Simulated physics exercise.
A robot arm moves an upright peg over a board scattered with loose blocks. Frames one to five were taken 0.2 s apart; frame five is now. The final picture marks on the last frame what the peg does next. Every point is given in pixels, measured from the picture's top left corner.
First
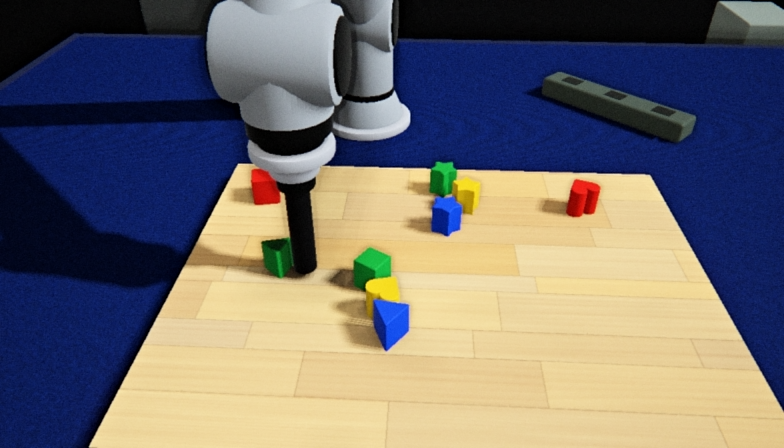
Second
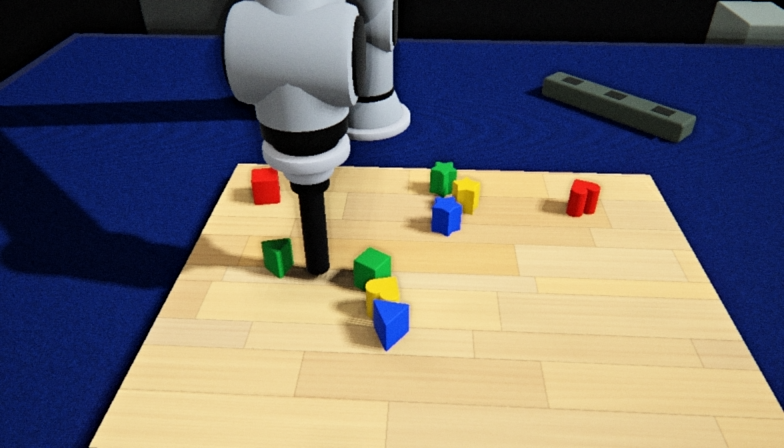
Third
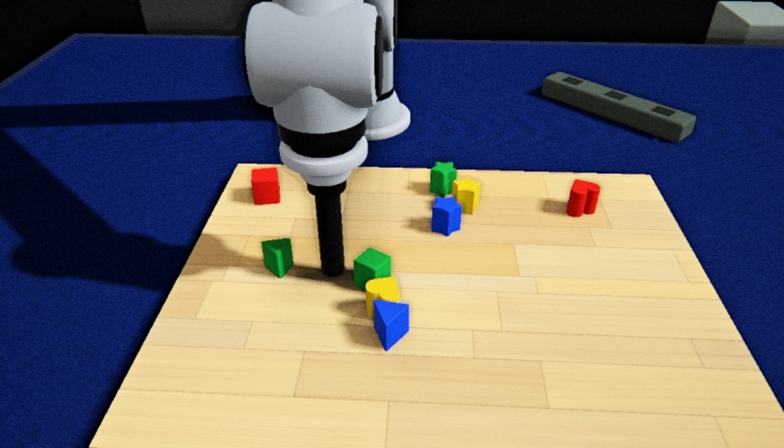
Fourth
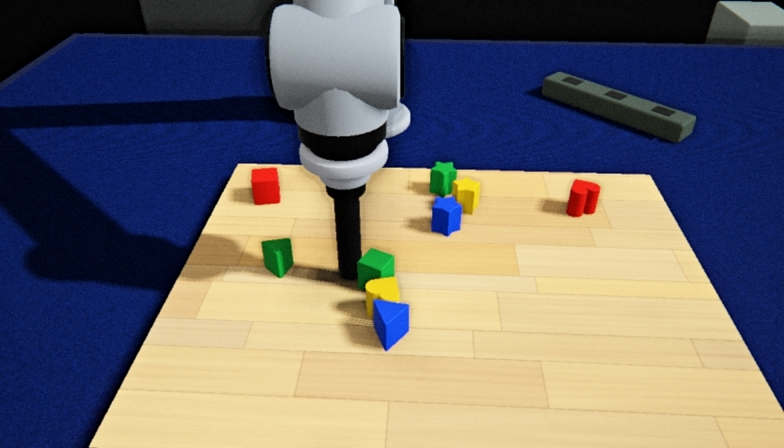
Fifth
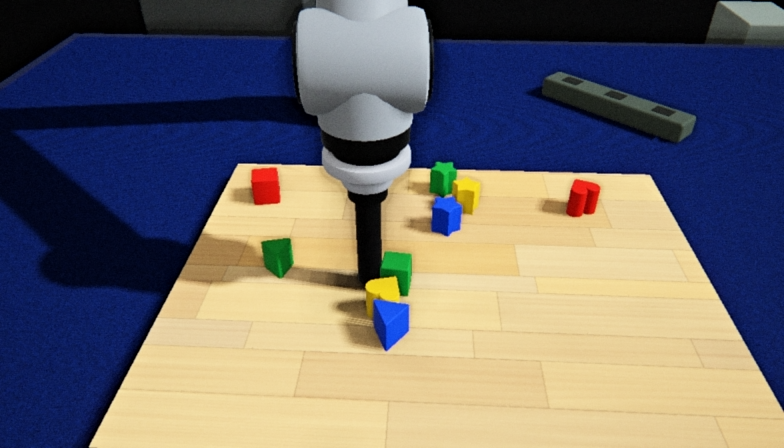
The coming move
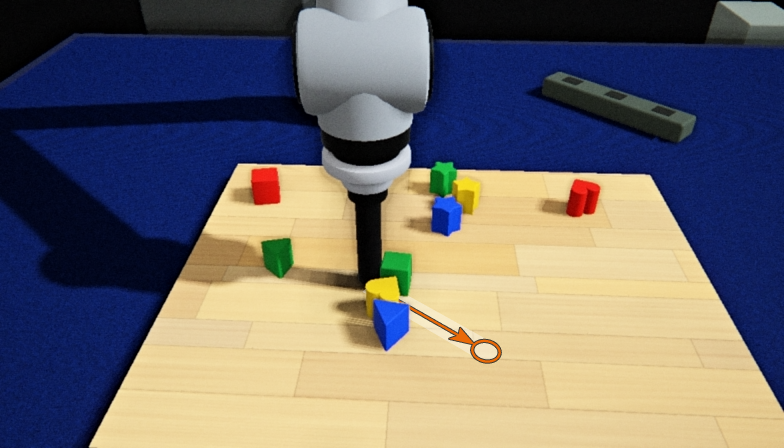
A robot arm slid its upright black peg rightward across a wooden board of scattered colored blocks, then pushed the green cube a short way right, while the other blocks stayed put.
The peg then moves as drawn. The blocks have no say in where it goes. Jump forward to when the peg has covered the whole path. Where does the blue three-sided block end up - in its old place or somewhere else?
By then it is displaced.
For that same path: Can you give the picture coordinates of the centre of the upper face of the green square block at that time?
I think it will end close to (420, 263).
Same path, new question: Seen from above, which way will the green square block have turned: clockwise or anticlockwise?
Against the clock.
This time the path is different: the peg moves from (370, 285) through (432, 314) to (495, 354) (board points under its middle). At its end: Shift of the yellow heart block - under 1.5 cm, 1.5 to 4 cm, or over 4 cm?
Short: Under 1.5 cm.
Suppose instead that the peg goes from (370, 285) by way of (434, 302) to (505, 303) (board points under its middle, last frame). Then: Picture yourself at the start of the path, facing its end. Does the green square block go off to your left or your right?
The answer is left: Facing from the path's start to its end, that's where the green square block shifts.
Drawn move, from (370, 285) directly to (486, 351).
On the path given first. One third of the way, peg at (406, 298); yellow heart block at (392, 294), turned 50° clockwise; blue three-sided block at (386, 316), turned 15° anticlockwise; green square block at (420, 263), turned 55° anticlockwise.
Two thirds of the way, peg at (445, 320); yellow heart block at (392, 294), turned 55° clockwise; blue three-sided block at (386, 316), turned 15° anticlockwise; green square block at (420, 263), turned 55° anticlockwise.
At the end, peg at (487, 344); yellow heart block at (392, 294), turned 55° clockwise; blue three-sided block at (386, 316), turned 15° anticlockwise; green square block at (420, 263), turned 55° anticlockwise.
